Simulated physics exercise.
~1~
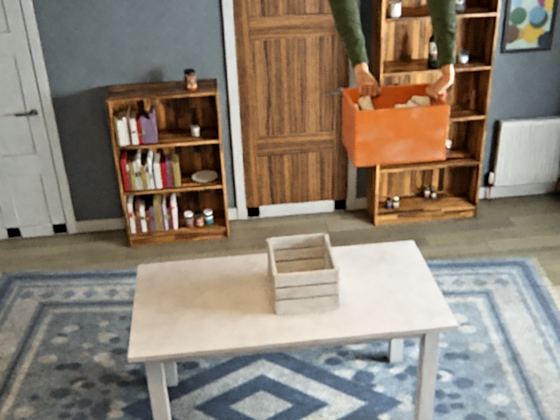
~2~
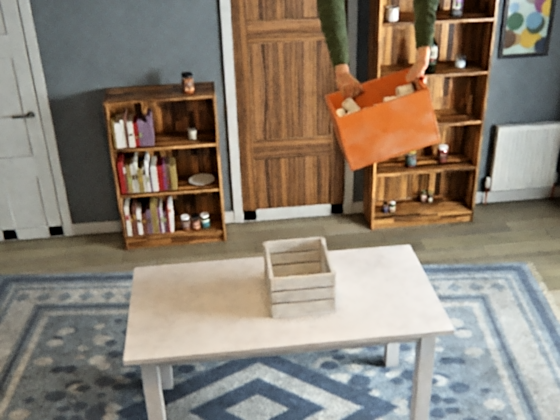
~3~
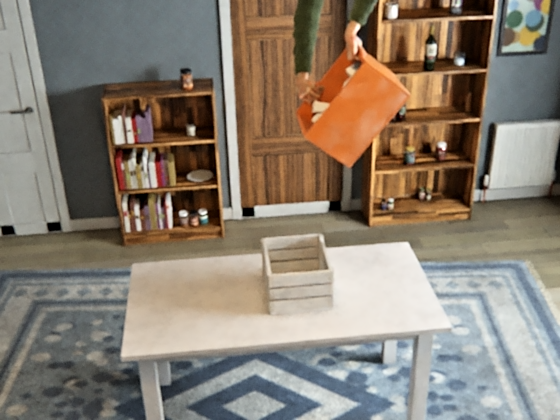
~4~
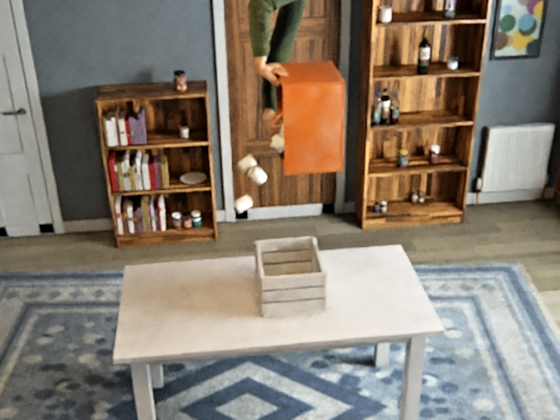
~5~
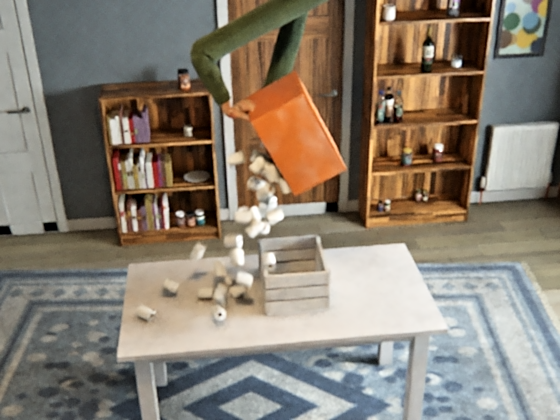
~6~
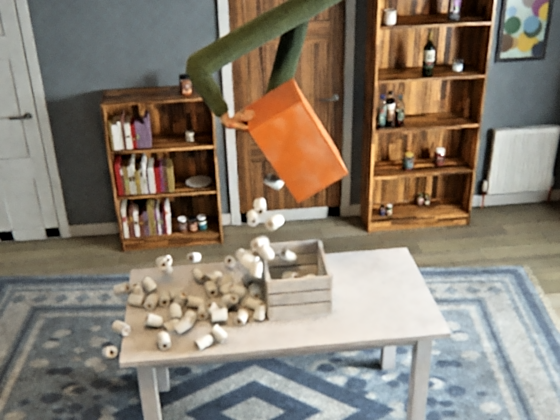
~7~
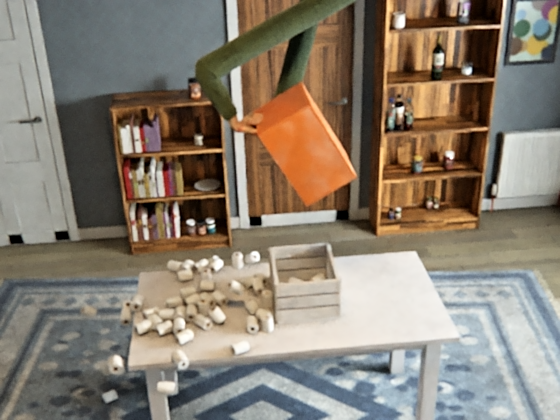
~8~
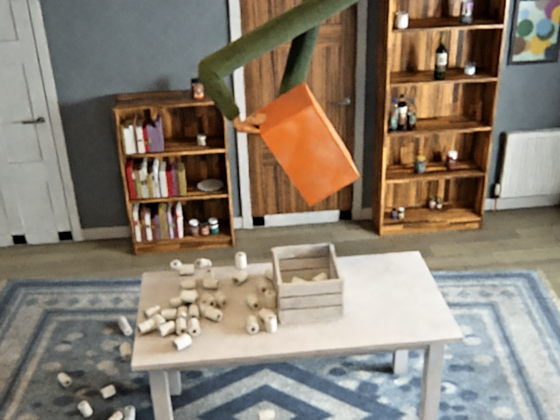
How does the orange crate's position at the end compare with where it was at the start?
It started upright in front of the tall bookshelf on the right. By the end it was further left and slightly lower, held tipped over in front of the wooden door.
